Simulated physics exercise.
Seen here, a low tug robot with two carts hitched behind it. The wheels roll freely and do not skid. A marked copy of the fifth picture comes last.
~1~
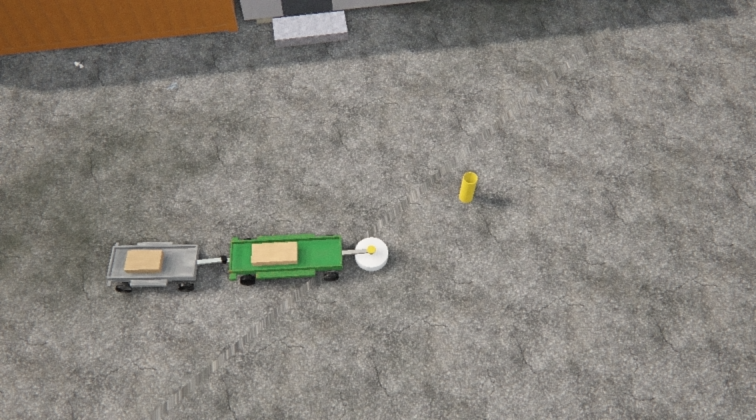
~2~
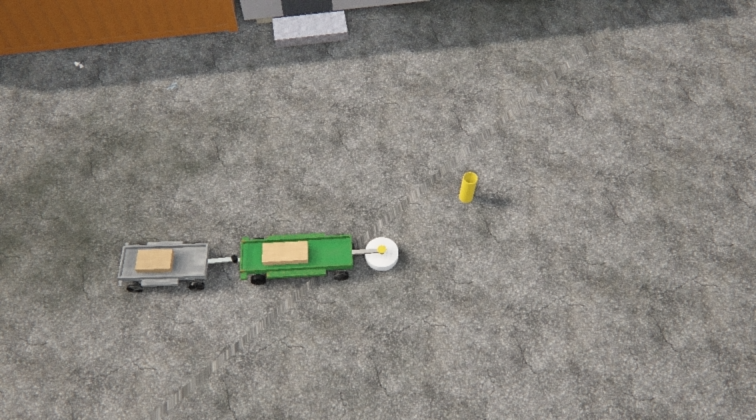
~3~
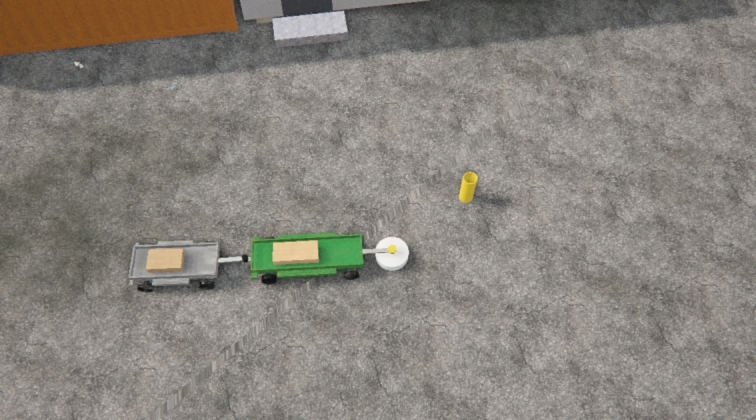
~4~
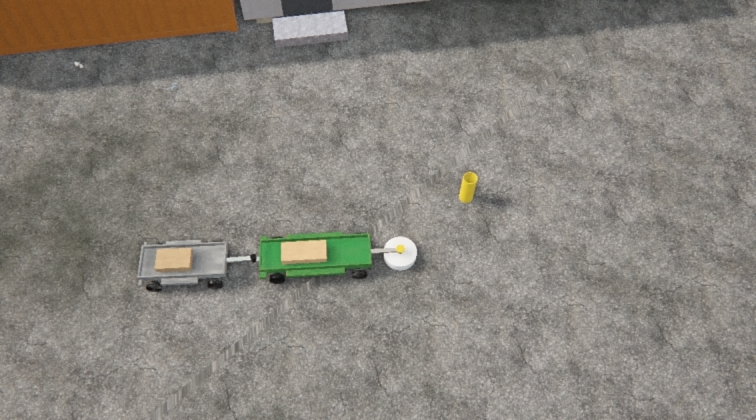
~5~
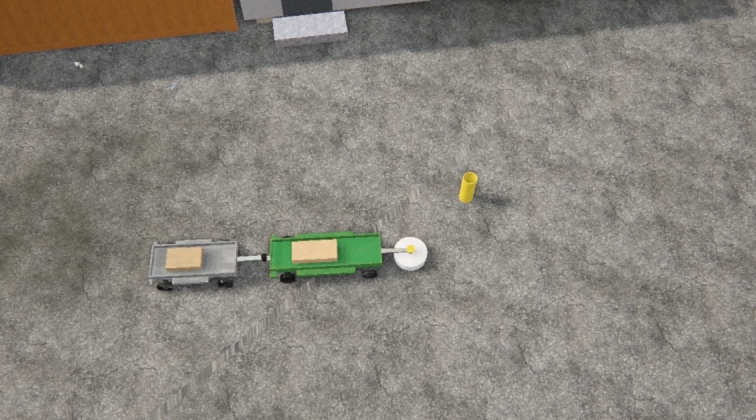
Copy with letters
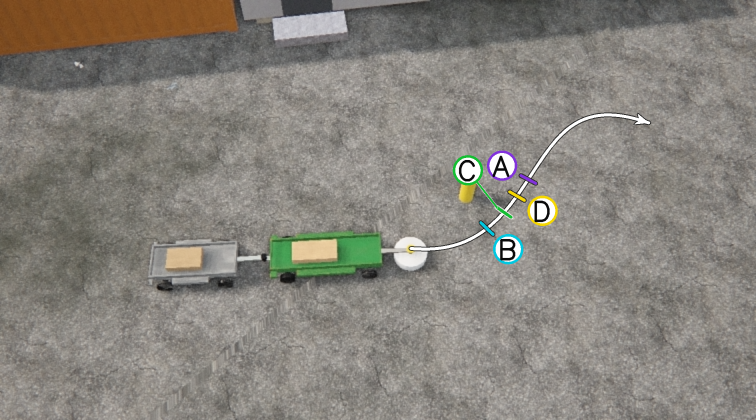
At first, a low white round robot sits at the front of a green cart and a grey cart, each carrying a tan block, on rough grey ground. The linked line then rolls slowly a short way to the right, while a yellow post stays still above and to the right.
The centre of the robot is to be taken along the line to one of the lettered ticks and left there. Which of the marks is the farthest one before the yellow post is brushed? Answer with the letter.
Up to mark A.
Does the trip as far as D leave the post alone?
For that mark, yes.
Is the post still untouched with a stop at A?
For that mark, yes.
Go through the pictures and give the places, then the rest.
Robot (371, 253); green cart (286, 255); grey cart (154, 263), in the first frame.
Robot (382, 253); green cart (297, 255); grey cart (165, 263); yellow post (466, 197), in the second frame.
Robot (392, 253); green cart (307, 254); grey cart (175, 262); yellow post (466, 197), in the third frame.
Robot (400, 252); green cart (316, 253); grey cart (184, 261); yellow post (466, 197), in the fourth frame.
Robot (411, 253); green cart (326, 253); grey cart (194, 261); yellow post (466, 197), in the fifth frame.
On the marked copy, A at (528, 179); B at (487, 229); C at (504, 212); D at (517, 196); the route from (411, 249) via (535, 170) to (649, 123).
Following A. Soon after the start, robot (464, 245), last cart (251, 257).
Later, robot (504, 215), last cart (304, 255).
In the end, robot (527, 184), last cart (347, 251); nothing has been touched.
As for the rest, B is safe but short; C is safe but short; D is safe but short.
